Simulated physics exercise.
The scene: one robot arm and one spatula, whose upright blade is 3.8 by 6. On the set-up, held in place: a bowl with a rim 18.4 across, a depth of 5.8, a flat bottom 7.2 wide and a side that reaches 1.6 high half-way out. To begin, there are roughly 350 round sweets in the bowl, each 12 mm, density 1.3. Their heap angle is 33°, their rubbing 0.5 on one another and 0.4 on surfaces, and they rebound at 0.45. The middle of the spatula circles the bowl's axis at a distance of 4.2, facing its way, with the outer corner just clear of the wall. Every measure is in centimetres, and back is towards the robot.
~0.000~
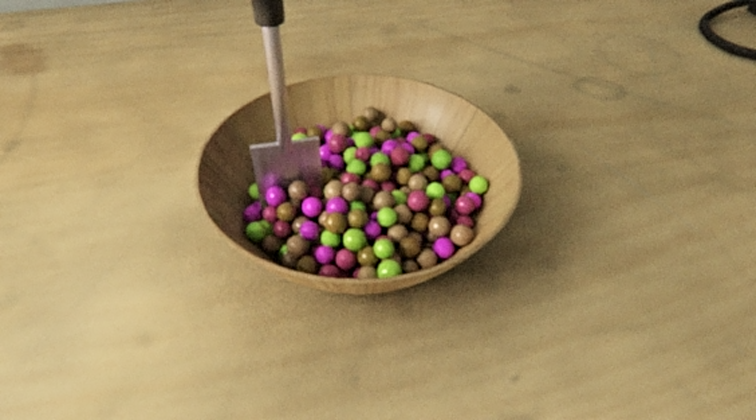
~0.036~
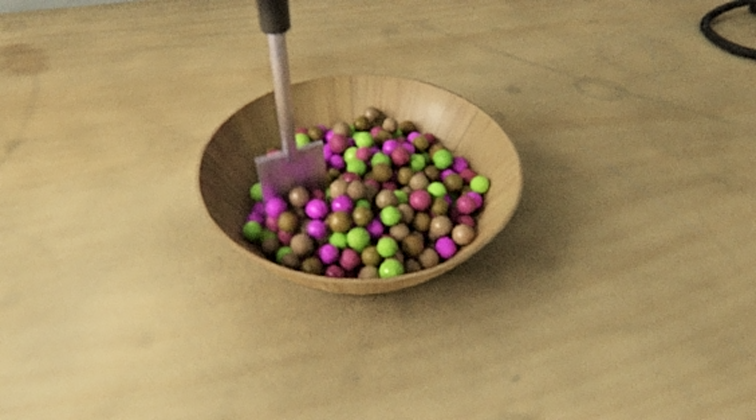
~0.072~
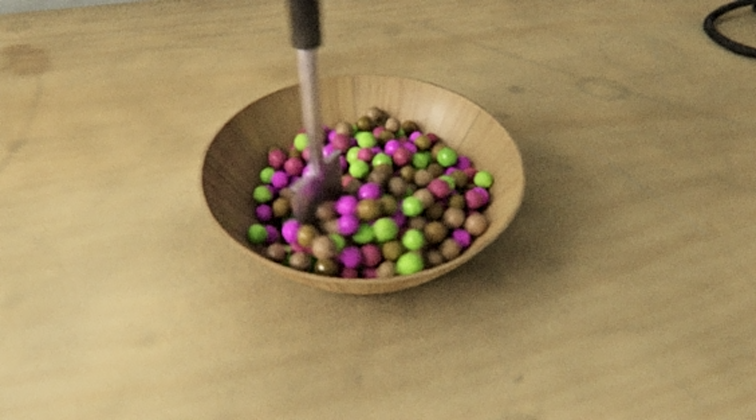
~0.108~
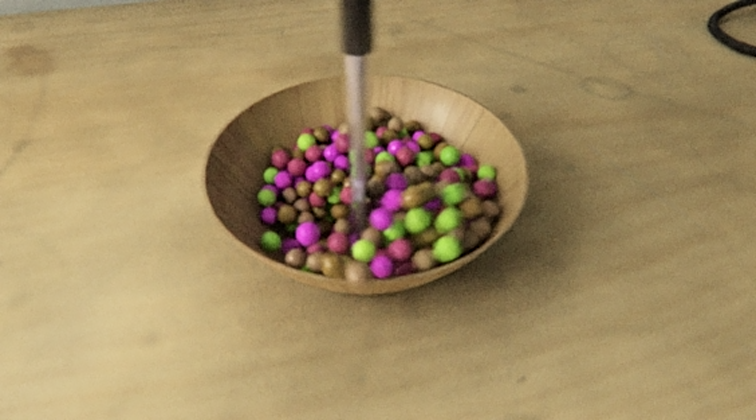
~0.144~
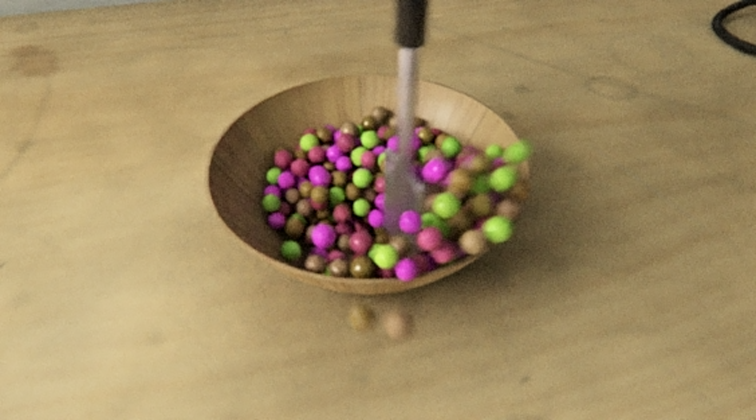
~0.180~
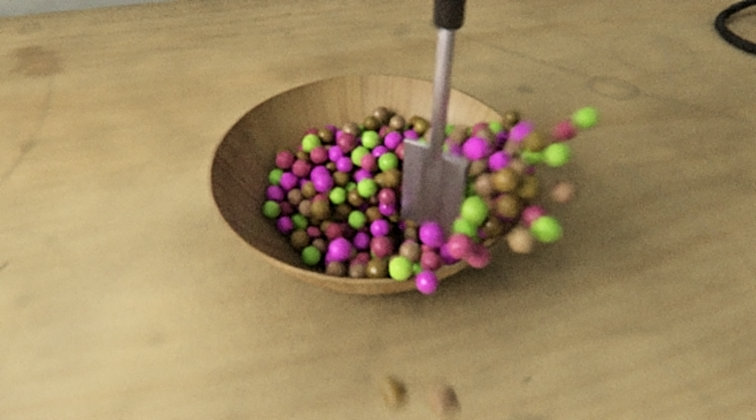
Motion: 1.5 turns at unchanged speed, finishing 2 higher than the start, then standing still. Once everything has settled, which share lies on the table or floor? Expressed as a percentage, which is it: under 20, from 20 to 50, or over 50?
The percentage is from 20 to 50.
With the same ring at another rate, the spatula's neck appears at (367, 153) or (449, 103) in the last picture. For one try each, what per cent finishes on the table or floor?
Near 15 per cent for the first, near 40 per cent for the second.
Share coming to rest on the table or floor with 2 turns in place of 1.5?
40 %.
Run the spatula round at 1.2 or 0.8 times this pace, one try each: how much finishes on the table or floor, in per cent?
40 % and 25 %.
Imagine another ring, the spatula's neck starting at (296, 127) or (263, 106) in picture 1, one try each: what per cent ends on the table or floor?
25 and 30 %.
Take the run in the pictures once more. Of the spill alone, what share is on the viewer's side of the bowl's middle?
It comes out near 40 percent.
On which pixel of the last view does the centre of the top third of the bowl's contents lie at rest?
(371, 194).
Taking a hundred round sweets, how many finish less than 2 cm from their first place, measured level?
Estimate: 15 per cent.
After 0.37 s, 289° round, highest piece 10 above the table; 269 in the bowl, 51 on the table or floor, 34 in flight or on the tool.
After 0.56 s, 85° round, highest piece 8 above the table; 238 in the bowl, 111 on the table or floor, 5 in flight or on the tool.
After 0.85 s, 180° round, highest piece 5 above the table; 233 in the bowl, 121 on the table or floor.
After 1.55 s, 180° round, highest piece 5 above the table; 233 in the bowl, 121 on the table or floor.
At rest, 233 in the bowl, 121 on the table or floor. That is 34 % on the table or floor.
